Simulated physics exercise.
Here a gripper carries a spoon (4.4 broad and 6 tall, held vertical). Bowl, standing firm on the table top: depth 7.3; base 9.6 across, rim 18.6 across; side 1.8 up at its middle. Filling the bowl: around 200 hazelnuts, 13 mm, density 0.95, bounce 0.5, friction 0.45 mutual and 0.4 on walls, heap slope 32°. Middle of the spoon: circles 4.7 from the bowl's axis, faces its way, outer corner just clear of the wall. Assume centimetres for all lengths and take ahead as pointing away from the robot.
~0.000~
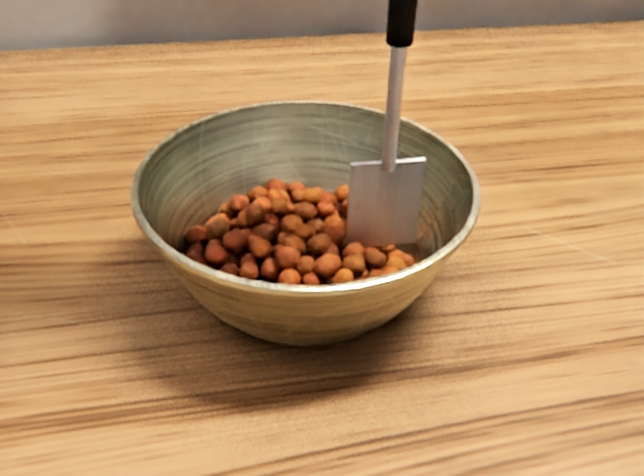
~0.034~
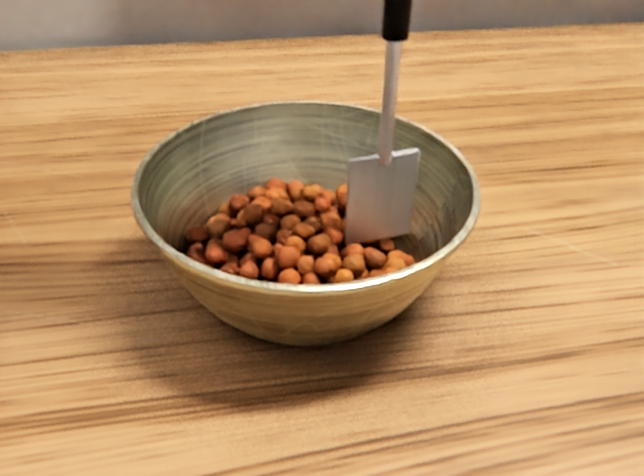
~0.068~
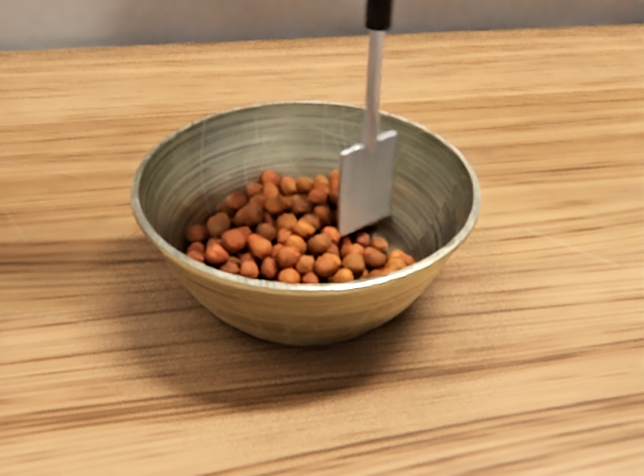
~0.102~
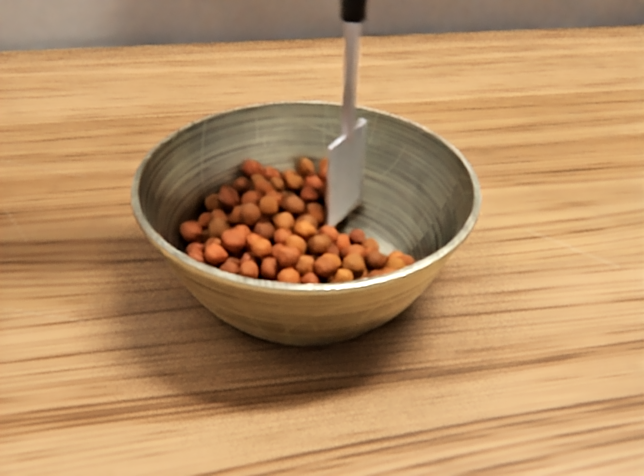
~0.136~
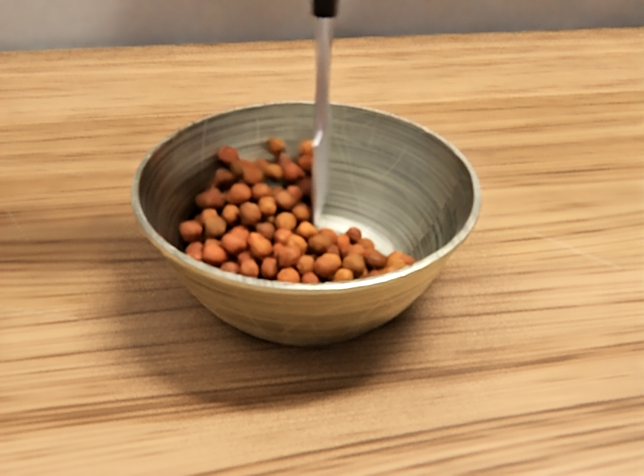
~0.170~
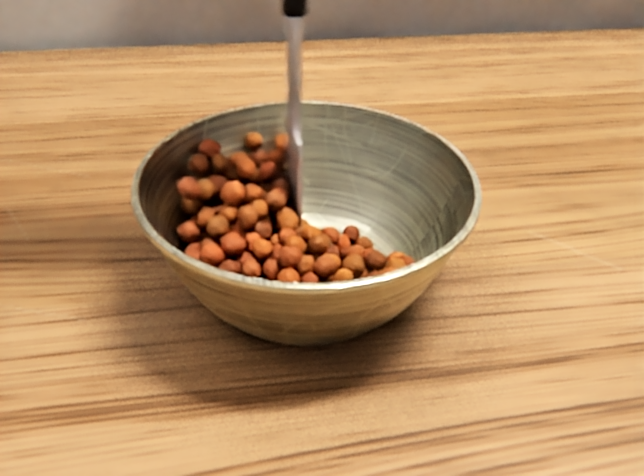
A bowl of brown nuts sits still while a metal spatula sweeps them left.
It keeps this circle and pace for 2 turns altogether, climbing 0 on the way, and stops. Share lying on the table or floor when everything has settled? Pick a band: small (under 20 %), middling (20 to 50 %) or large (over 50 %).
Small.
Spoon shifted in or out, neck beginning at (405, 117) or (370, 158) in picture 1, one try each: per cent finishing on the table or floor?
I'd guess some 5 and 0 percent.
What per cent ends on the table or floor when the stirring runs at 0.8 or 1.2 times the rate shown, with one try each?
First try close to 5, second close to 20, in per cent.
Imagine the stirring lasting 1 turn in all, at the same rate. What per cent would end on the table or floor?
It would be around 0 per cent.
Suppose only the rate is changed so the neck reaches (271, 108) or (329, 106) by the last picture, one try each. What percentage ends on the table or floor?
Roughly 15 per cent on the first try and 5 per cent on the second.
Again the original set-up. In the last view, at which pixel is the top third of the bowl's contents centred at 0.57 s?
About (408, 203).
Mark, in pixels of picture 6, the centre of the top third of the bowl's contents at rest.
The centre is near pixel (356, 189).
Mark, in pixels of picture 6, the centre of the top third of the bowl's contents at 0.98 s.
(283, 283).
By 0.57 s, 338° round, highest piece 9 above the table; 202 in the bowl, 2 on the table or floor.
By 0.98 s, 225° round, highest piece 9 above the table; 186 in the bowl, 14 on the table or floor, 4 in flight or on the tool.
By 1.38 s, 0° round, highest piece 7 above the table; 183 in the bowl, 21 on the table or floor.
By 2.08 s, 0° round, highest piece 6 above the table; 183 in the bowl, 21 on the table or floor.
Final count, 183 in the bowl, 21 on the table or floor. That is 10 % on the table or floor.
